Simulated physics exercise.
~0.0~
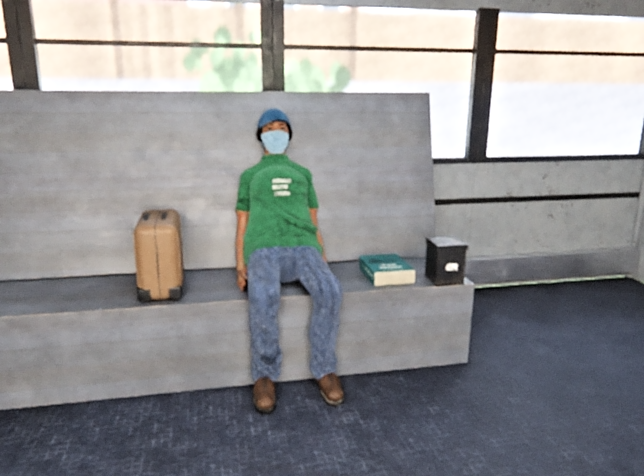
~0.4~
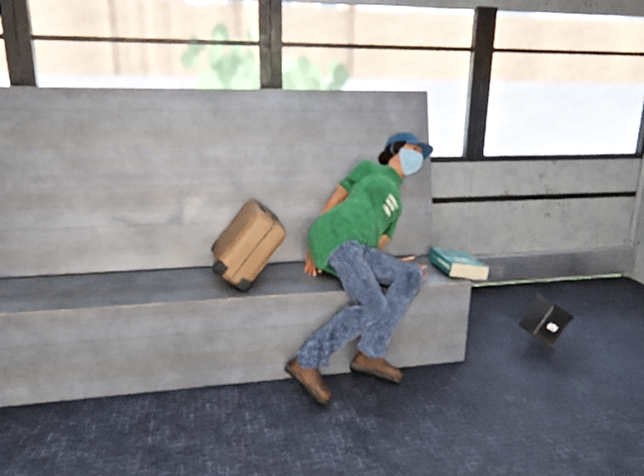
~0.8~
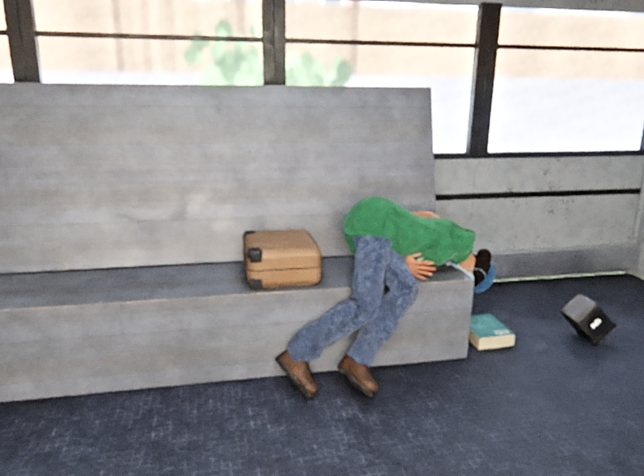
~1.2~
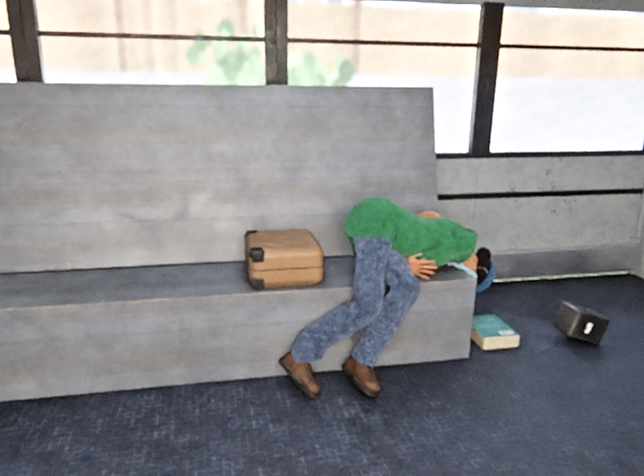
A masked passenger slumps right along a bench as a case tips and two items fall off.
